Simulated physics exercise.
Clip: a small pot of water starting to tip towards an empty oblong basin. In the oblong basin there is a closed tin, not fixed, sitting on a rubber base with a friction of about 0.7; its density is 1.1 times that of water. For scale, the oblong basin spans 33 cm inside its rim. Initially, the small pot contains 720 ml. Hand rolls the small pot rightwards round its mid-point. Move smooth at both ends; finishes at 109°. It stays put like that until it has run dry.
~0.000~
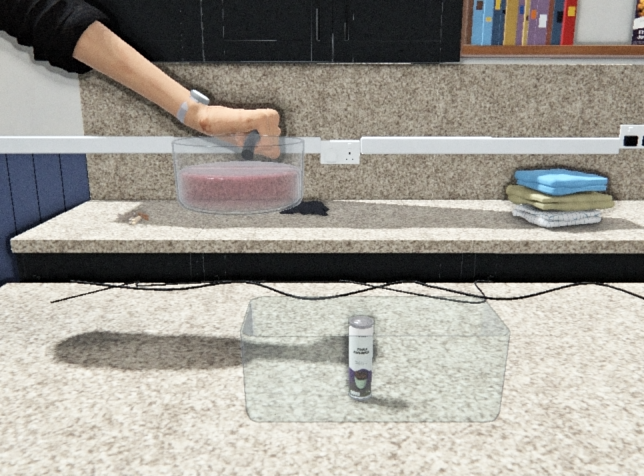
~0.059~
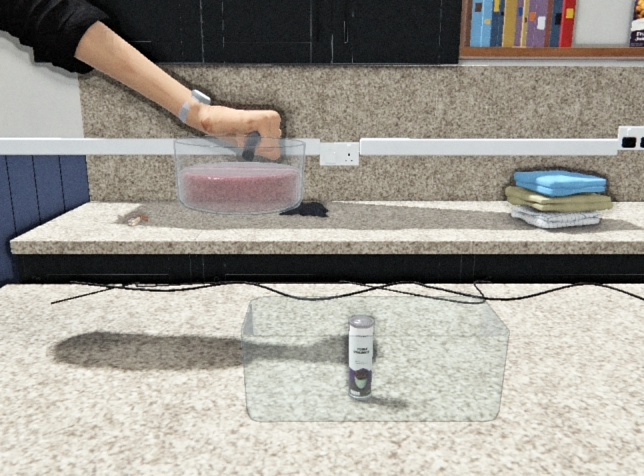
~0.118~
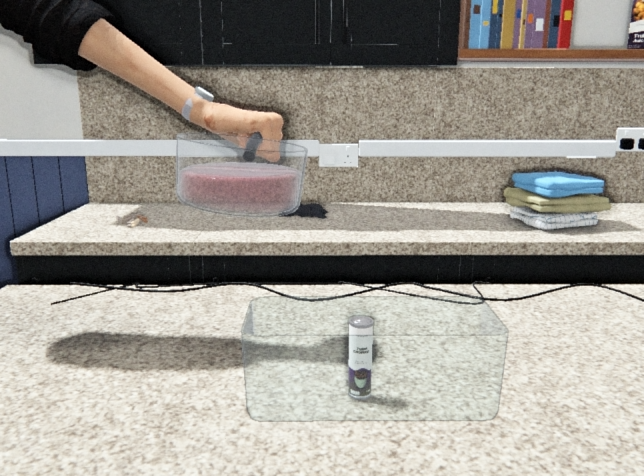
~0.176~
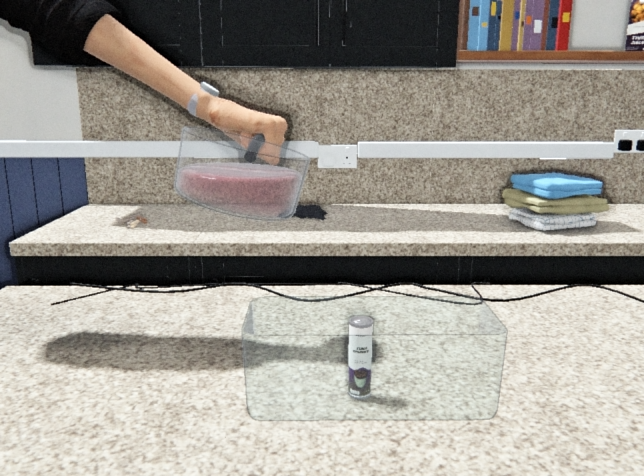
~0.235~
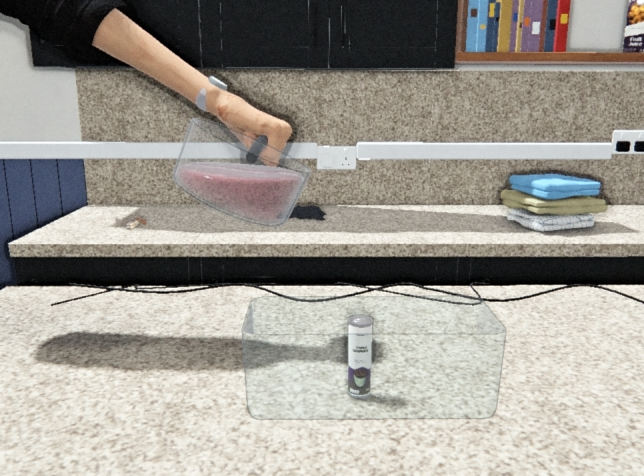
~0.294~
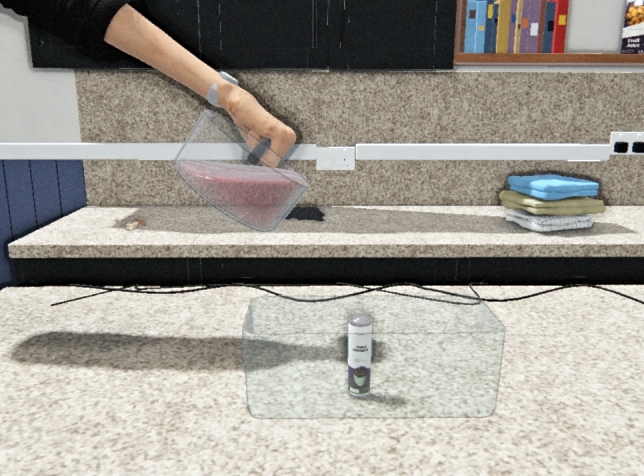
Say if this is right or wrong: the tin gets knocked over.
Right, it gets knocked over.
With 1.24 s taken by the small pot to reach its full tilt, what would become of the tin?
Result: Tin upright.
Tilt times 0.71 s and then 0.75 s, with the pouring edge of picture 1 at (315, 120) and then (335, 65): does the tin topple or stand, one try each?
Run one: It tumbles. Run two: It tumbles.
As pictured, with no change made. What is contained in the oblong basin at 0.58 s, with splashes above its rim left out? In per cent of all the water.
About 20 per cent.
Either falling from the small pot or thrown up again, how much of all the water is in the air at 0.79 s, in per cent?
Near 12 percent.
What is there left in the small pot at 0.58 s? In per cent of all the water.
Close to 28 percent of the liquid remains at that time.
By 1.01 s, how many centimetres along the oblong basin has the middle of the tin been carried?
Near 3 cm.
After 0.58 s the tilt is 96° and 27 per cent is still to pour; the tin stands where it began.
After 0.79 s the tilt is 109° and 6 per cent is still to pour; the tin leans 7°.
After 1.01 s the tilt is 109° and 0 per cent is still to pour; the tin leans 24°.
After 1.25 s the tilt is 109° and 0 per cent is still to pour; the tin lies on its side.
In the end the tin lies on its side.
